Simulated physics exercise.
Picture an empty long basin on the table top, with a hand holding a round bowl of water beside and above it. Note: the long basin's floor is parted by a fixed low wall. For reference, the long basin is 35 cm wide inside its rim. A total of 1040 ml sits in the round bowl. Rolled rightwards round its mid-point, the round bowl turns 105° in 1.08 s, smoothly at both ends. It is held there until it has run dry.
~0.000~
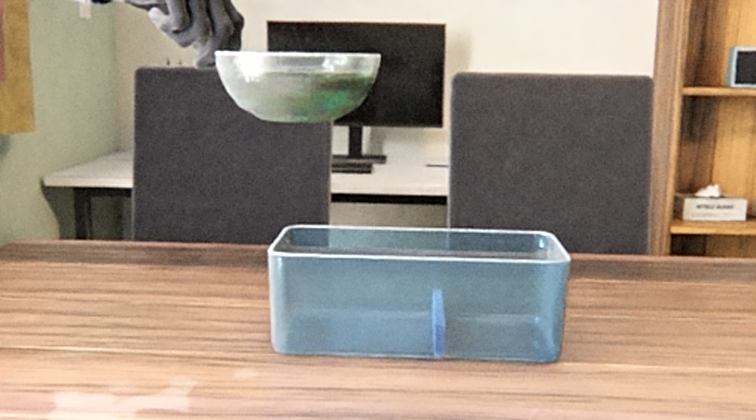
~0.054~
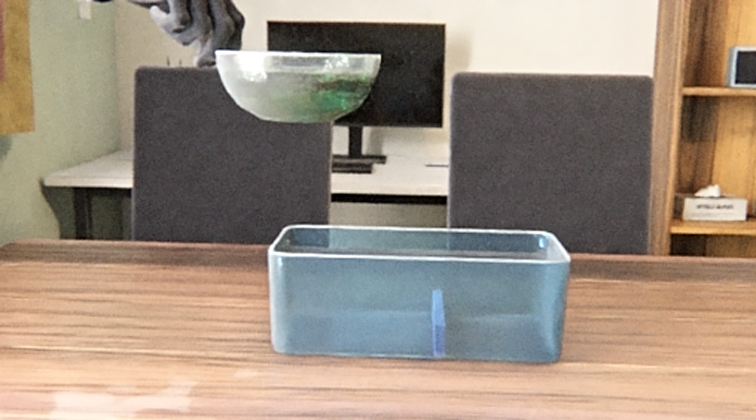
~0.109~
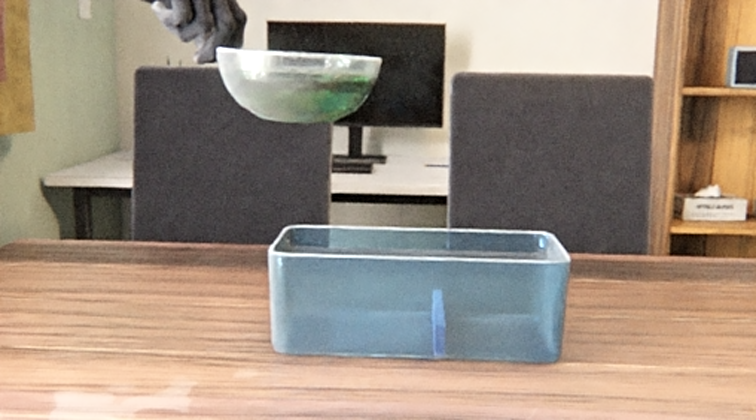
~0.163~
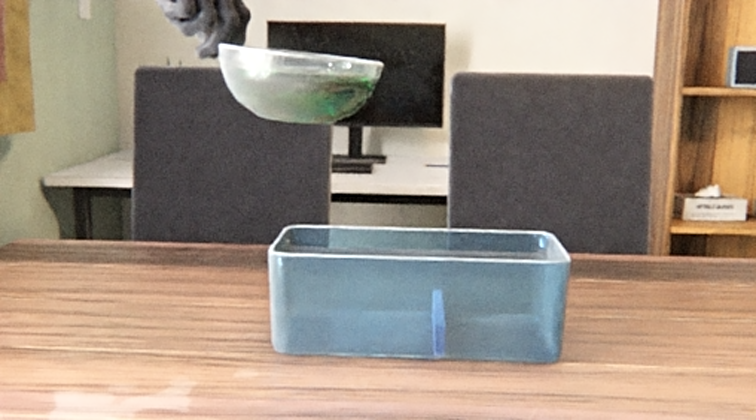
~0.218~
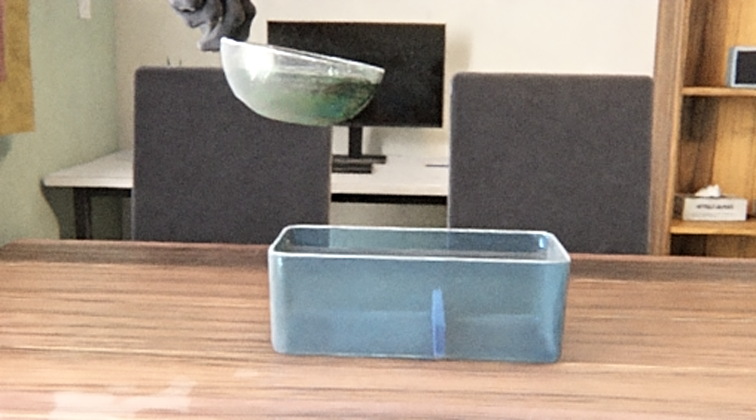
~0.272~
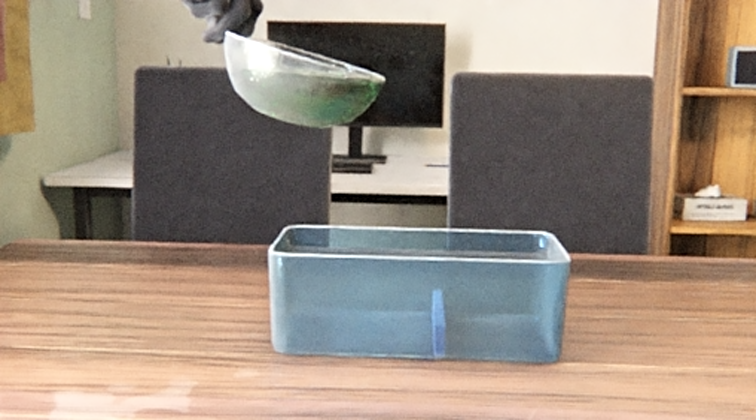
A clear round bowl of water, held by a dark hand above an empty bluish long basin on a wooden table, tilted slowly to the right, then leaned a little faster as its right rim dipped.
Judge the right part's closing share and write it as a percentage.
I would judge it at 43 per cent.
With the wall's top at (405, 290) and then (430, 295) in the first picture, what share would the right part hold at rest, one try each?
70 per cent first, 50 per cent second.
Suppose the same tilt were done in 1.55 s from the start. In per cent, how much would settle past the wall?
Estimate: Close to 50 per cent.
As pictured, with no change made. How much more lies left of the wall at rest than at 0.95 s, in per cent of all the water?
It comes to some 4 per cent.
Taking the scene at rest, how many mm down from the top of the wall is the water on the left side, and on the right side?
Left about 20 mm, while the right is about 18 mm.
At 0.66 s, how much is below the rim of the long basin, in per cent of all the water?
22 %, more or less.
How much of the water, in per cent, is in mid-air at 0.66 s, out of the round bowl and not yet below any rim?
Roughly 46 percent.
By 0.66 s the tilt is 71° and 32 per cent is still to pour, 7 is left of the wall and 15 right of it.
By 0.95 s the tilt is 101° and 0 per cent is still to pour, 51 is left of the wall and 42 right of it.
By 1.25 s the tilt is 105° and 0 per cent is still to pour, 55 is left of the wall and 43 right of it.
By 1.58 s the tilt is 105° and 0 per cent is still to pour, 55 is left of the wall and 43 right of it.
At rest 55 per cent lies left of the wall, 43 right of it and 2 outside.
